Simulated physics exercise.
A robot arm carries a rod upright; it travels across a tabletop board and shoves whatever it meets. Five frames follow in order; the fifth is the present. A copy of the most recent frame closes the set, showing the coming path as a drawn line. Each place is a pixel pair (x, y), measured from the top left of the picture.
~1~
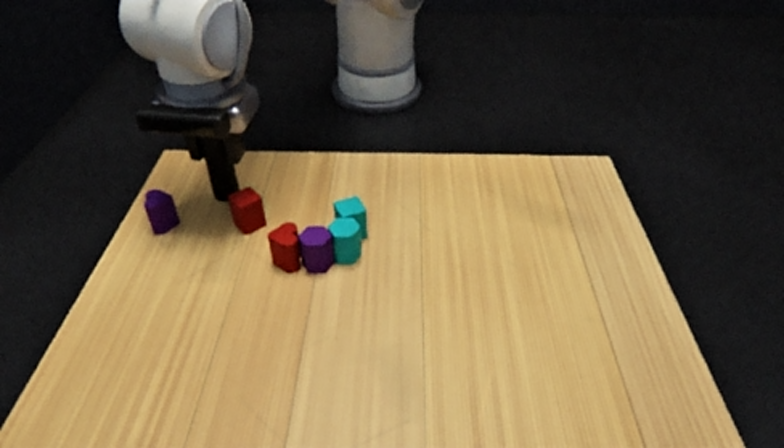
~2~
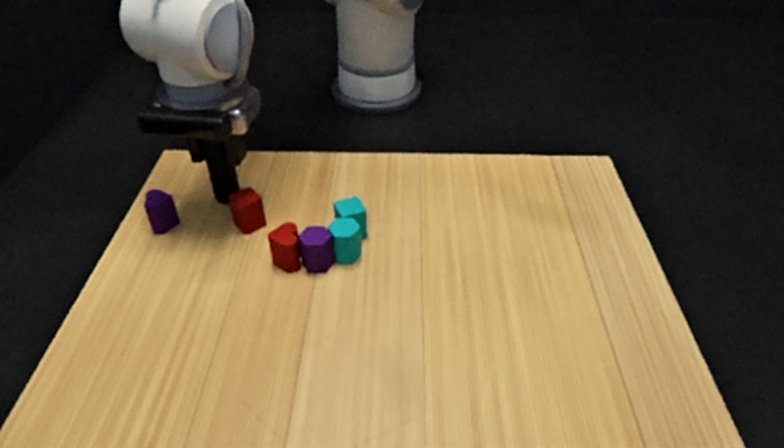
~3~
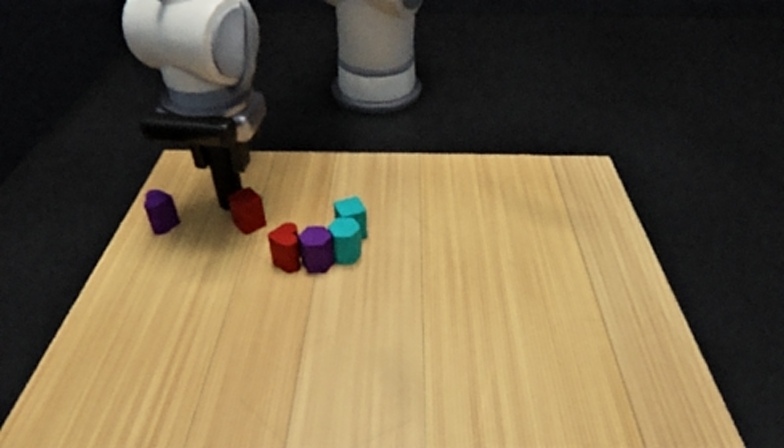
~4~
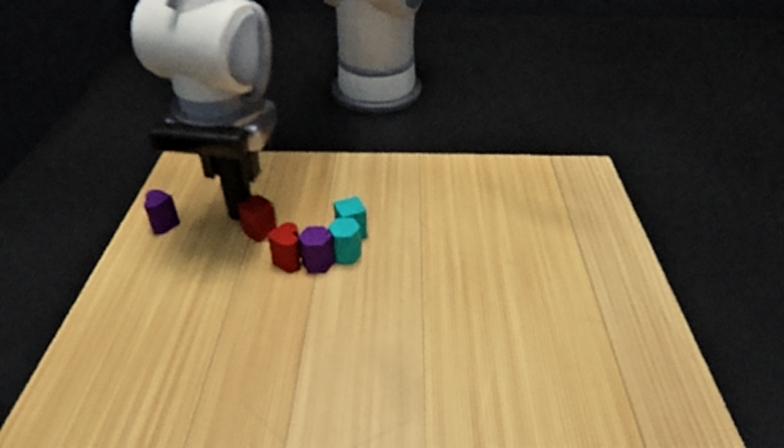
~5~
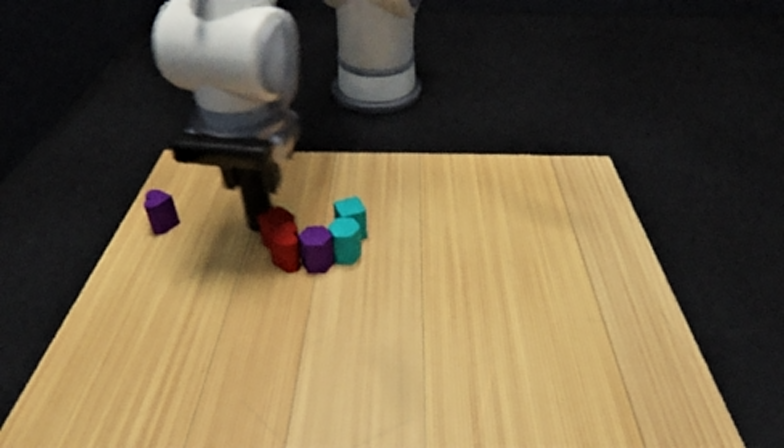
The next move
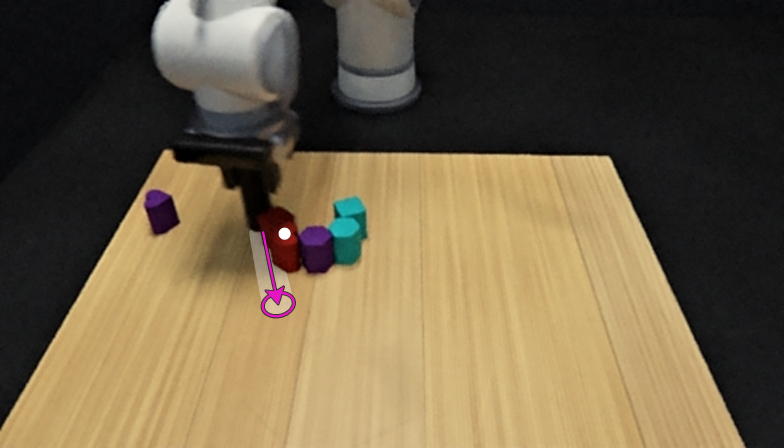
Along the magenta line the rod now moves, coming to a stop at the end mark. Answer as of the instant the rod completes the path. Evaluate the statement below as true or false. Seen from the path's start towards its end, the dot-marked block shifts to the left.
The claim holds.
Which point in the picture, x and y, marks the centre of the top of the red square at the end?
Its top centre is at about (304, 271).
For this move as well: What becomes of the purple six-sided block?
That block is shifted.
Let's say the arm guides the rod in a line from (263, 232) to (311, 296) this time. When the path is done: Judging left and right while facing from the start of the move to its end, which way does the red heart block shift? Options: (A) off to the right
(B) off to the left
A: Off to the right.
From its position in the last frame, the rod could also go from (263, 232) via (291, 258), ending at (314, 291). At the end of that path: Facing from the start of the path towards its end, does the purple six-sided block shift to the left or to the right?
It gets pushed left.
The drawn path runs straight from (263, 232) to (278, 304); the dot is on the red heart block.
On the path given first. One third of the way, rod (266, 247); red square (283, 237); red heart block (296, 255), turned 15° anticlockwise; purple six-sided block (322, 243), turned 40° anticlockwise.
Two thirds of the way, rod (271, 271); red square (293, 258), turned 25° anticlockwise; red heart block (315, 272), turned 25° anticlockwise; purple six-sided block (324, 244), turned 55° anticlockwise.
At the end, rod (277, 297); red square (304, 271), turned 50° anticlockwise; red heart block (334, 278), turned 45° anticlockwise; purple six-sided block (325, 244), turned 55° anticlockwise; turquoise six-sided block not moved.
